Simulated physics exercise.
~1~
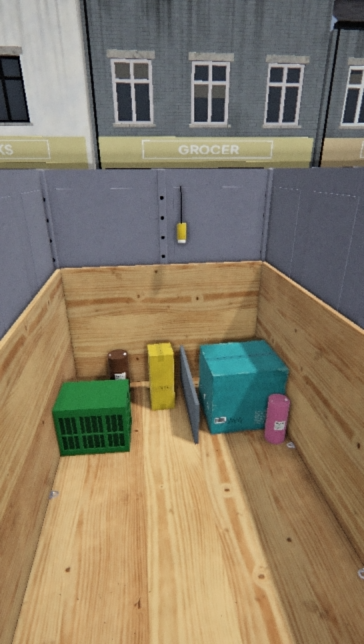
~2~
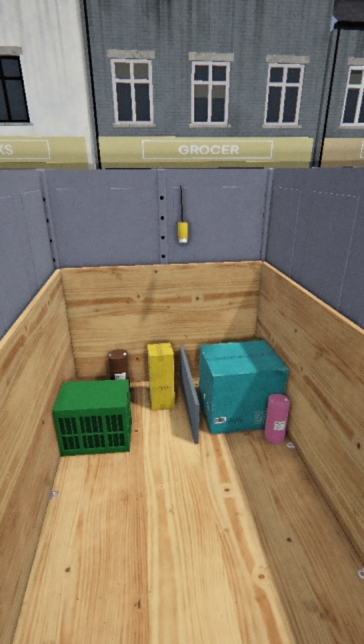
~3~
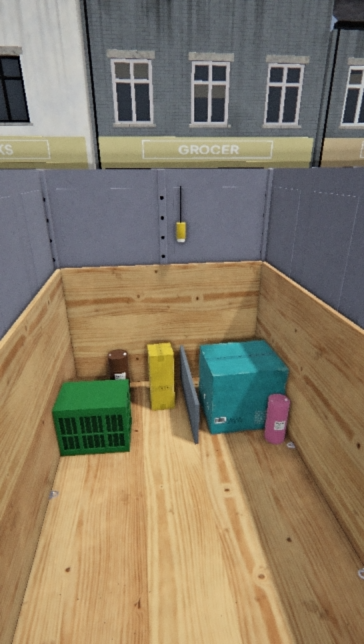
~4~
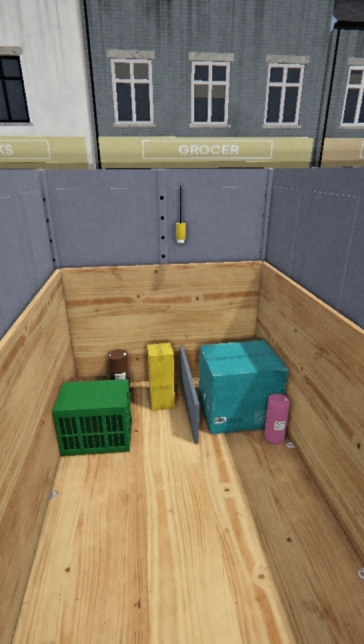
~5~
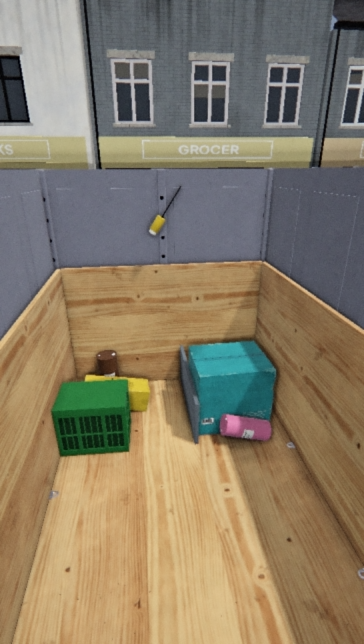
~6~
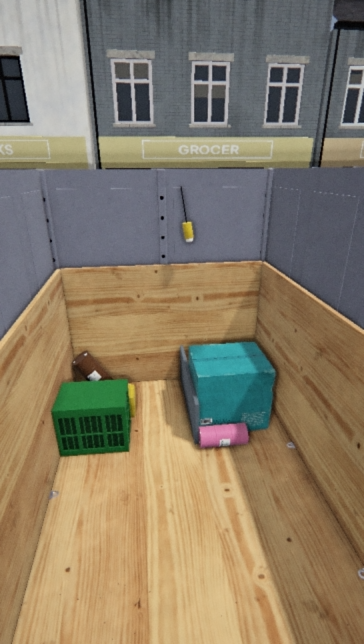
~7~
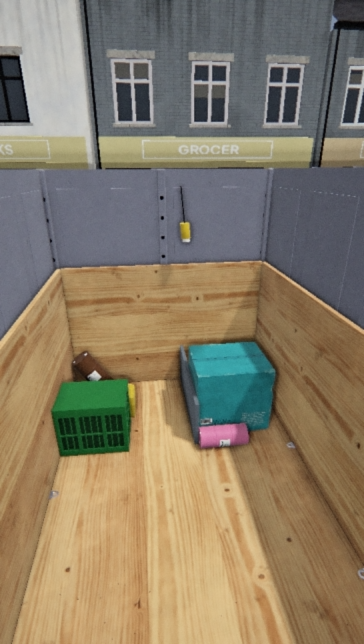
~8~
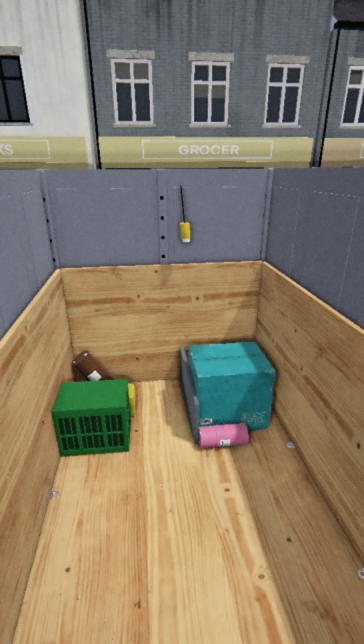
In a van's load bay, items slide left, and the yellow box and pink canister topple.
